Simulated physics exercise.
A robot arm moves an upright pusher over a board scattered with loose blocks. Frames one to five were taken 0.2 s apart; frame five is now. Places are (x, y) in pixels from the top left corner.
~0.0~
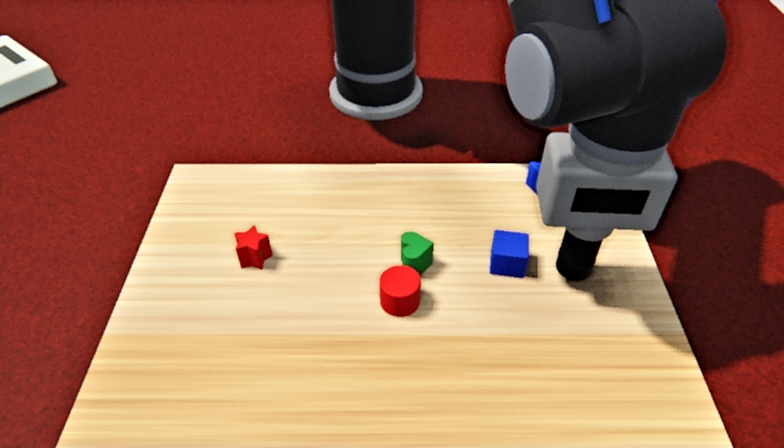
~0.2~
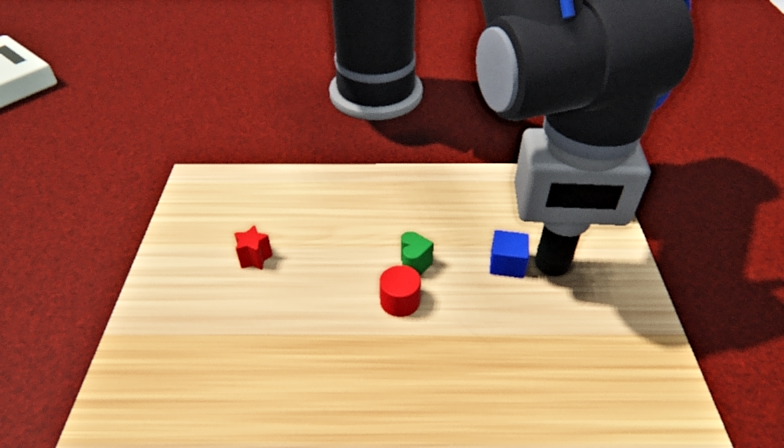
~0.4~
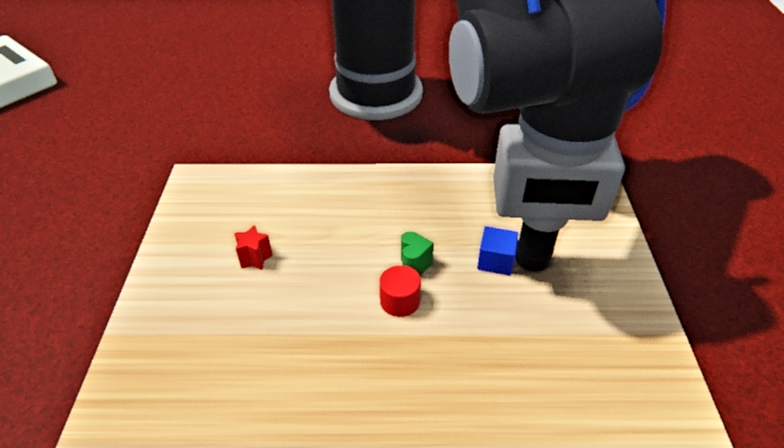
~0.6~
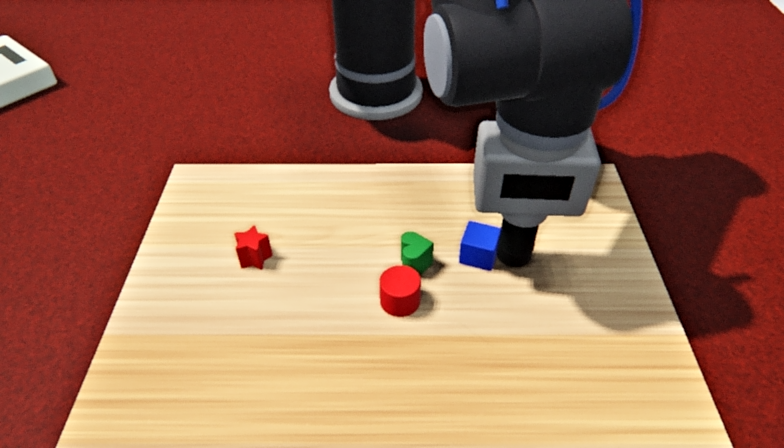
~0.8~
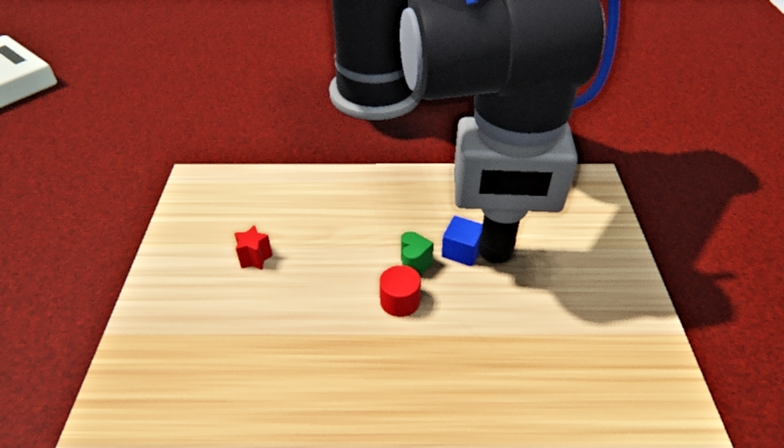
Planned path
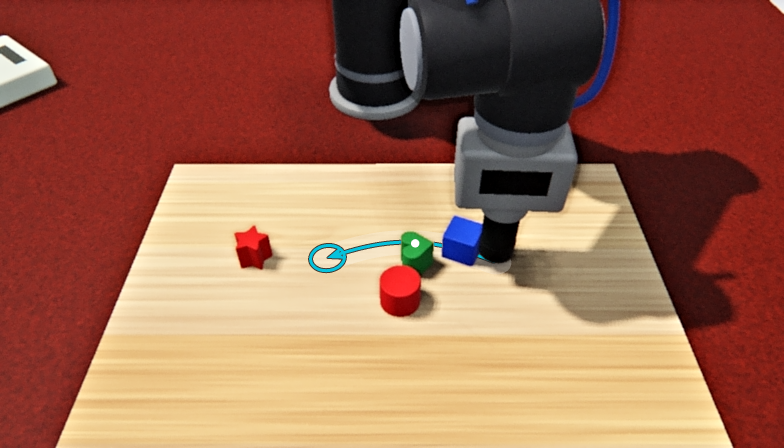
On a pale wooden board over a red surface, seen from above at an angle by a still camera, small blocks lie scattered. A red star sits at left, a green heart and a red cylinder near the middle, and a blue cube to their right, beside a grey and black robot arm. The arm slides its black tip left, meets the cube and pushes it toward the unmoving heart.
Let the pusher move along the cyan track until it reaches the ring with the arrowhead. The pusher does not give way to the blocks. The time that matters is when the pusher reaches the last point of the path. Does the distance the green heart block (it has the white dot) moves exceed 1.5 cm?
No, that is not how it ends up.
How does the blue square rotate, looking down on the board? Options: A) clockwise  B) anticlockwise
A.
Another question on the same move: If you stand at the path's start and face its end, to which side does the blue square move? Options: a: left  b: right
I choose b.
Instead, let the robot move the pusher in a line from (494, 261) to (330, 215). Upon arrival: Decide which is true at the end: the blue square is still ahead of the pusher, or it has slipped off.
It is driven along in front.
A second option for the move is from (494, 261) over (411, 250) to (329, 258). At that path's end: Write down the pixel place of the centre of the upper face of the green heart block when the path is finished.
At (384, 253).
Path on the board, from (494, 261) through (439, 245) and (382, 244) to (328, 258); the dot is on the green heart block.
The first path, step by step. One third of the way, pusher (439, 235); blue square (409, 213).
Two thirds of the way, pusher (382, 234); green heart block (408, 245), turned 30° anticlockwise; blue square (368, 202), turned 45° clockwise.
At the end, pusher (326, 248); red circle in place; green heart block (408, 245), turned 30° anticlockwise; blue square (367, 201), turned 50° clockwise.
